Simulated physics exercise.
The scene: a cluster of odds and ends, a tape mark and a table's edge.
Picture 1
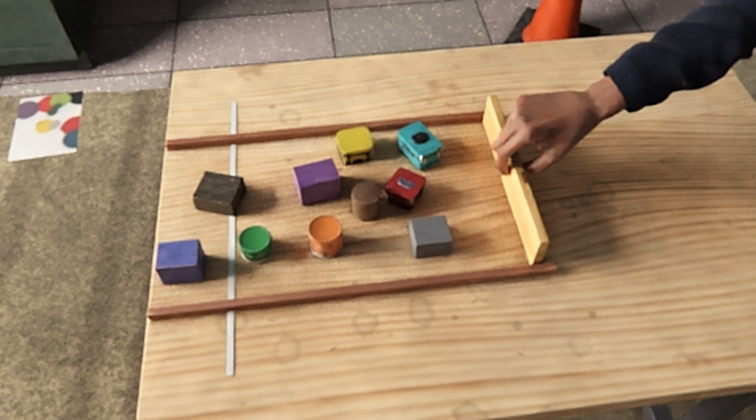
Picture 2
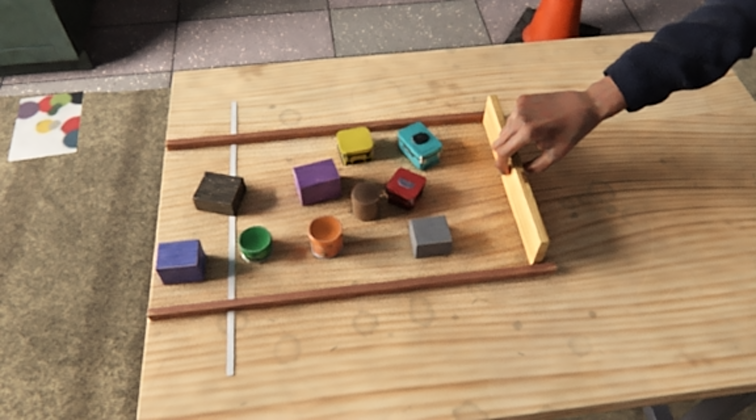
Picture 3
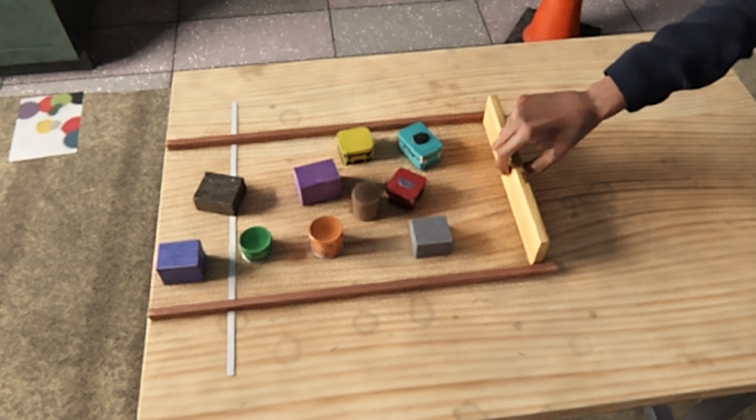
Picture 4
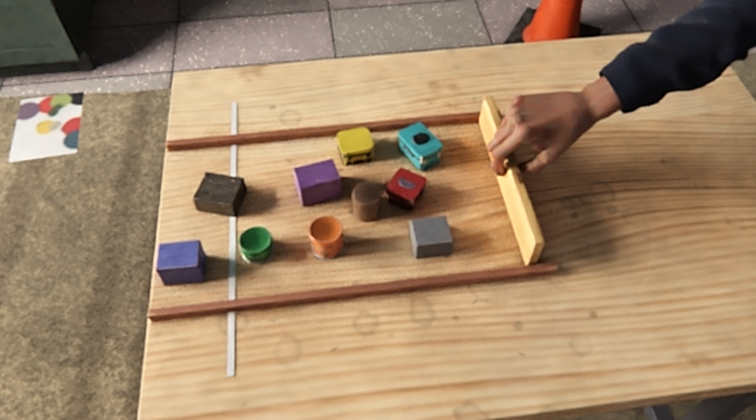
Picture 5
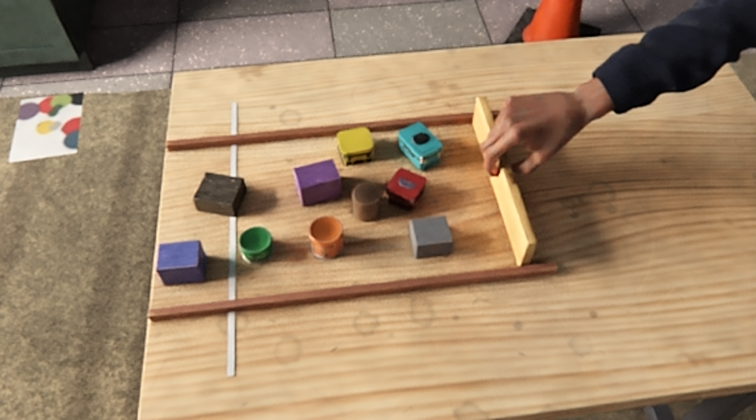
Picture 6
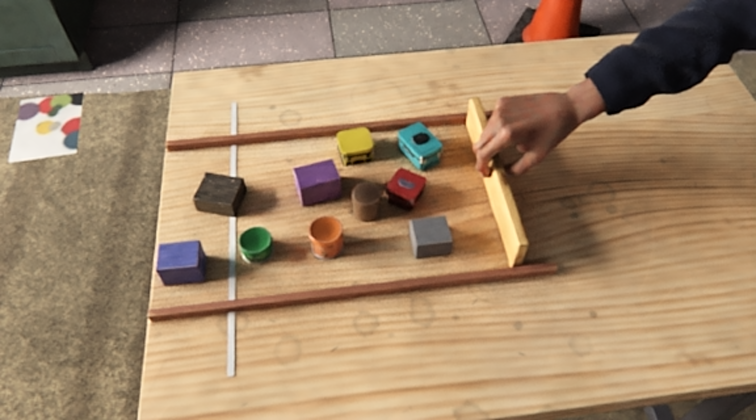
A hand slides a wooden board slightly left toward scattered blocks, tins and cases.
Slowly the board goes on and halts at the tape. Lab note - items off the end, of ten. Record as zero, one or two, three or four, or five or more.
Recorded: One or two.
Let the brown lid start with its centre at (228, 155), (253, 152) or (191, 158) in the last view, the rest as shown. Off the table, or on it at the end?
In sequence: It goes; it goes; it goes.
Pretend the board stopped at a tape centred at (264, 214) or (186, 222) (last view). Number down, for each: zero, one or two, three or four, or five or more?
Count of falls, case 1: No fall at all; case 2: At least five.
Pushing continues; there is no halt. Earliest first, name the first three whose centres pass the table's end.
Blue block, green tin, black block.
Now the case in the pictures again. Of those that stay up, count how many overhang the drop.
The overhang total is 2.
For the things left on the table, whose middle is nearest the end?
Green tin.
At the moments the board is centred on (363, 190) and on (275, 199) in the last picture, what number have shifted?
Answer - first 7, then 10.
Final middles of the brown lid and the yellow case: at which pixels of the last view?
Final spots - brown lid (202, 235), yellow case (188, 158).
Soon after, none off yet; blue block at rest near (182, 263); black block at rest near (220, 195); green tin at rest near (257, 245).
Then, none off yet; blue block at rest near (182, 263); black block at rest near (220, 195); green tin moved about its own width near (229, 247).
At rest, the number that fall off is one or two; fallen, blue block.
